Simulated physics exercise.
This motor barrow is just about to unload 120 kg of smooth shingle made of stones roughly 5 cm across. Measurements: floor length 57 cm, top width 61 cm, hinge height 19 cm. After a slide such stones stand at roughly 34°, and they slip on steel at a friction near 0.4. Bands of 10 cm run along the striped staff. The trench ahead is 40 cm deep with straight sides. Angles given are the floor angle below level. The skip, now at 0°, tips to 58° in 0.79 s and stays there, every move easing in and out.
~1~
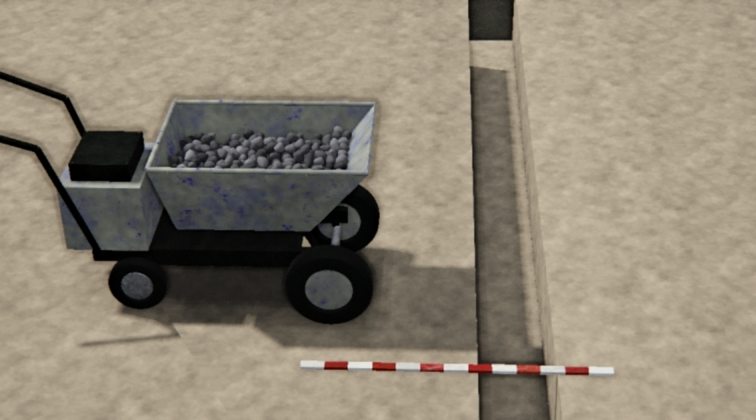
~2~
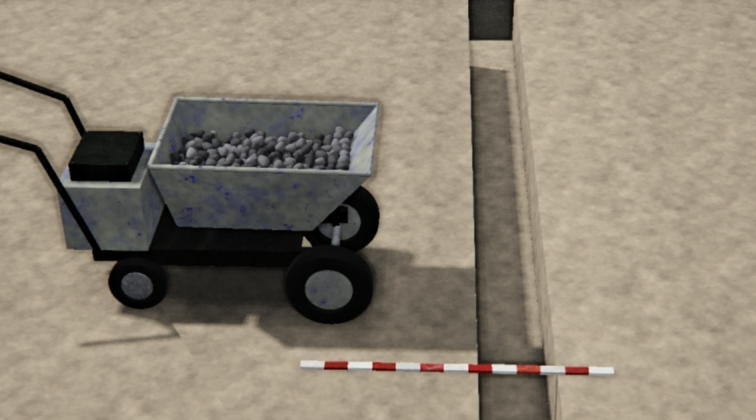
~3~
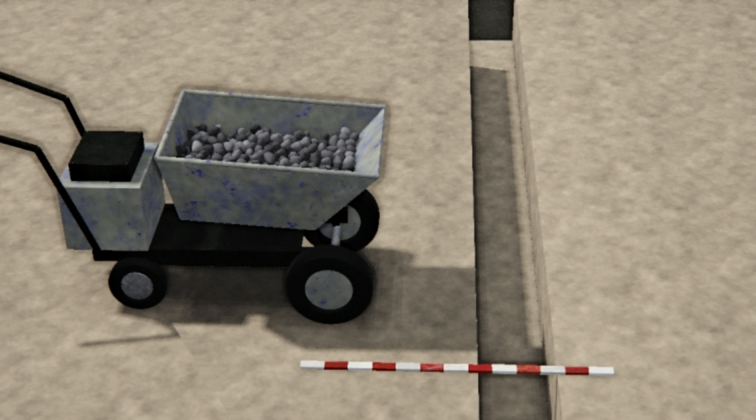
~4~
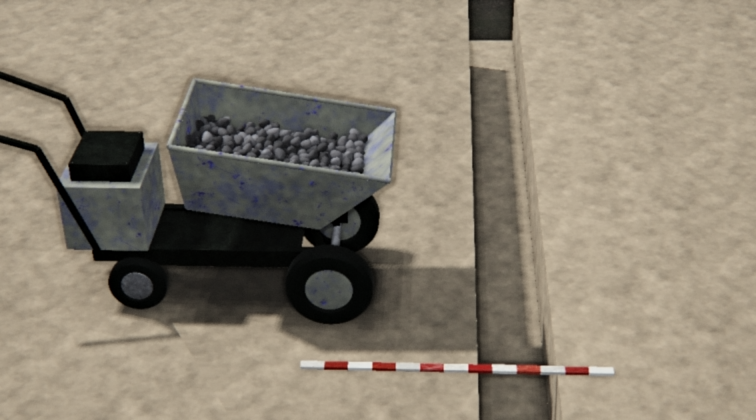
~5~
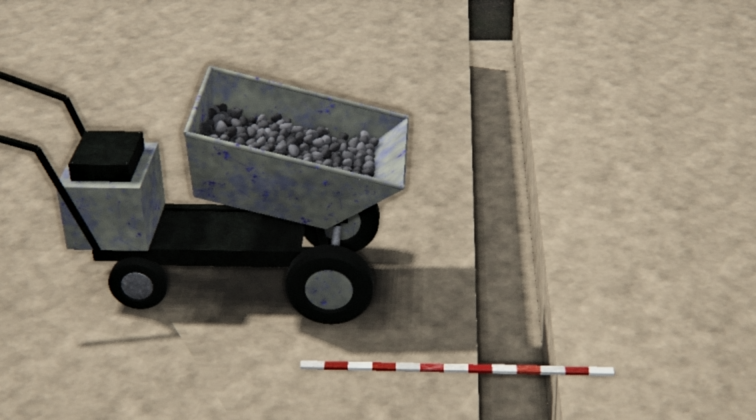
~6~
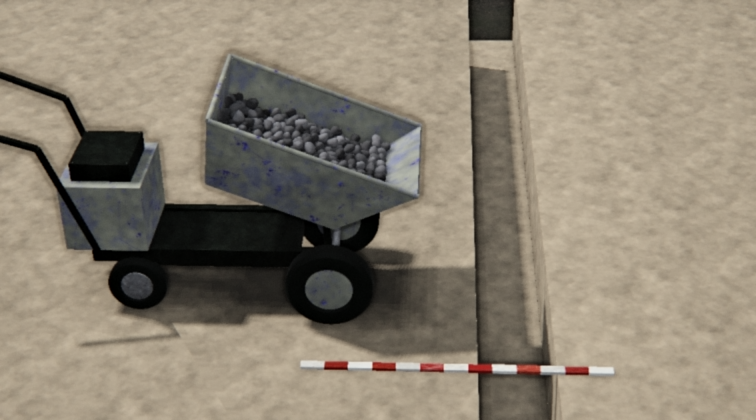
A small motor barrow loaded with smooth grey stones stood left of a narrow trench, and its skip slowly tilted, the left end rising and the right end dipping while the wheels stayed still.
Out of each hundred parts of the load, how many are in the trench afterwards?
About 64 out of 100.
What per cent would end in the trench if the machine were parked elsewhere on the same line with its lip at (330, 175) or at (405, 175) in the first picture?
First spot about 60, second spot about 45 per cent.
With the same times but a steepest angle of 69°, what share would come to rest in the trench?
Trench share: Approx. 75%.
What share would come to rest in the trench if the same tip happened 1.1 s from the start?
Close to 70 percent, then.
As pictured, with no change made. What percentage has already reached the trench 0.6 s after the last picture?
5 per cent, give or take.
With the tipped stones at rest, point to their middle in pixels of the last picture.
The tipped stones centre close to (516, 343).
Then, 0.3 s after the last picture the floor is at 49°, 100 % in the skip; the foremost stones are at (429, 208).
Then, 0.6 s after the last picture the floor is at 58°, 91 % in the skip, 2 % short of the trench, 7 % in the trench; the foremost stones are at (513, 252).
Then, 0.9 s after the last picture the floor is at 58°, 50 % in the skip, 1 % short of the trench, 36 % in the trench, 13 % past the trench; the foremost stones are at (626, 294).
Then, 2.9 s after the last picture the floor is at 58°, 20 % in the skip, 1 % short of the trench, 64 % in the trench, 15 % past the trench; the foremost stones are past the picture's edge.
